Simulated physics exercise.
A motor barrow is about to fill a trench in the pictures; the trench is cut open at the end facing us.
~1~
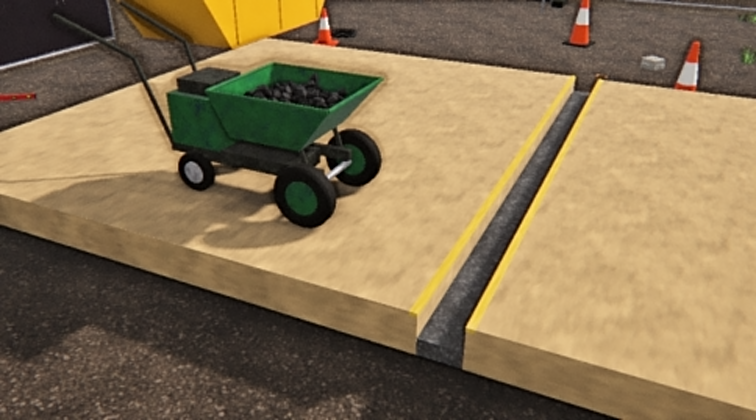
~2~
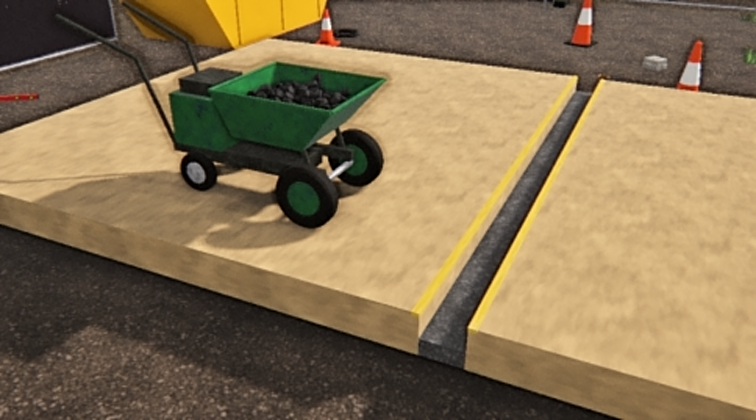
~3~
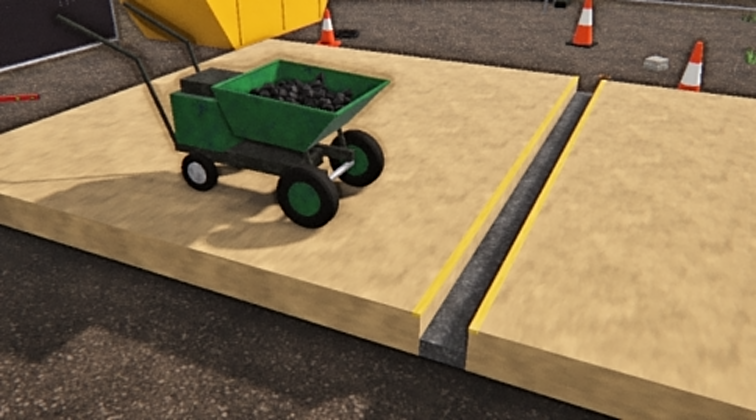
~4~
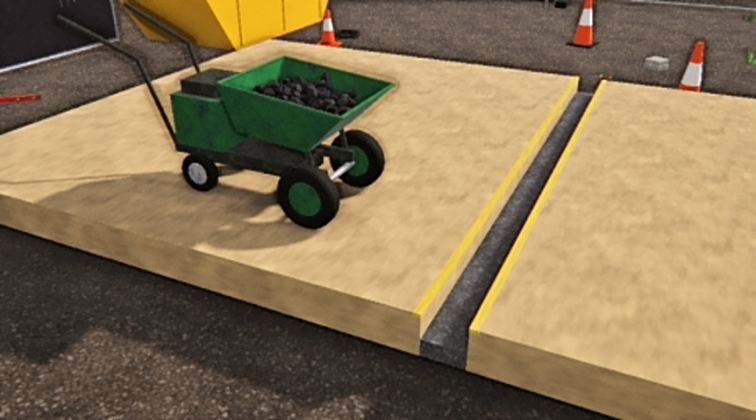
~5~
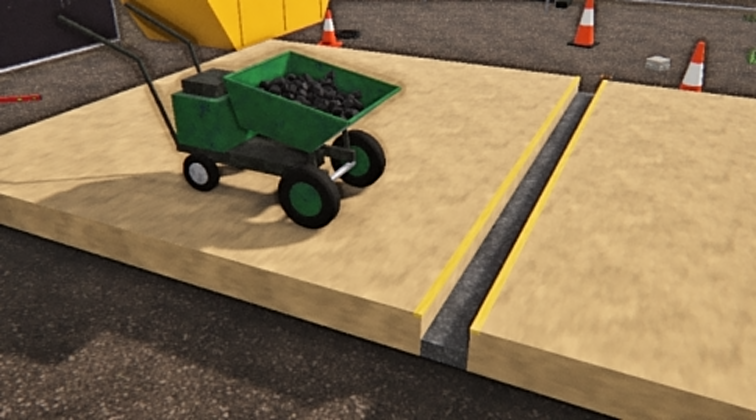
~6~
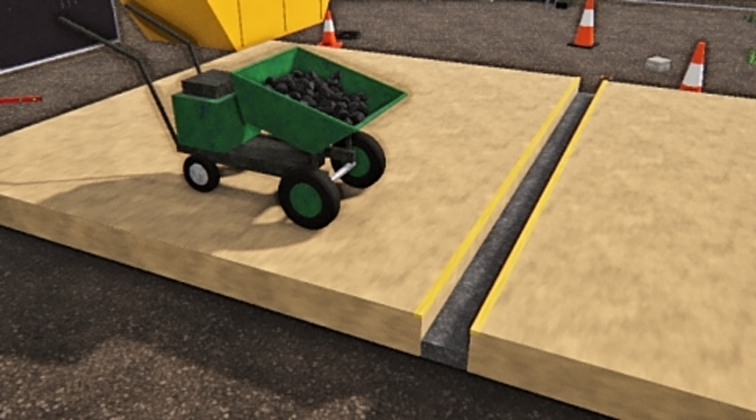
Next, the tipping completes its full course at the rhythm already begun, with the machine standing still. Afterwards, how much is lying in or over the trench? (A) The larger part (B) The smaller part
The answer is B.
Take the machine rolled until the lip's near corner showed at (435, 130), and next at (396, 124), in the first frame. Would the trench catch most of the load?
From the first position short of one half lands between the edges, from the second beyond one half.
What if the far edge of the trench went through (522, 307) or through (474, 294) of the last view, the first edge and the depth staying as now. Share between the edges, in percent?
Respectively, 30 % and 30 %.
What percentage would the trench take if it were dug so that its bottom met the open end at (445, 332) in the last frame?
It lands somewhere near 30 percent.
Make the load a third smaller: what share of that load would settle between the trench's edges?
That works out at around 30 percent.
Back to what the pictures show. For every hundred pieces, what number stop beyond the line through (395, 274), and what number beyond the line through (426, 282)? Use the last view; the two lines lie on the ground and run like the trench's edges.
Around 70 in a hundred for the first, 40 in a hundred for the second.
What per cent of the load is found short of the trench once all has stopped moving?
I'd put it at around 60 percent.
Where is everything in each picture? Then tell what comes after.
In the first frame, lip of the skip at (328, 112), level; top of the load at (295, 101), lumps of coal; first edge of the trench at (434, 283); far edge at (487, 297), the trench under half as wide as the skip, and about half as deep as wide.
In the second frame, lip of the skip at (331, 113), level; top of the load at (298, 101).
In the third frame, lip of the skip at (335, 115), tipped barely; top of the load at (294, 93).
In the fourth frame, lip of the skip at (341, 119), tipped a little; top of the load at (298, 91).
In the fifth frame, lip of the skip at (348, 123), tipped a little; top of the load at (286, 89).
In the sixth frame, lip of the skip at (355, 130), tipped clearly; top of the load at (292, 86); first edge of the trench at (438, 284); far edge at (492, 299).
Soon, skip tipped steeply; all in the skip.
A while on, skip tipped steeply; nearly all in the skip; a small part short of the trench; a stray few falling.
Towards the end, skip tipped right over; about a quarter in the skip; about half short of the trench; about a quarter in or heaped over the trench; a stray few beyond it.
Finally, skip tipped right over; a small part in the skip; about two thirds short of the trench; about a third in or heaped over the trench; a stray few beyond it.
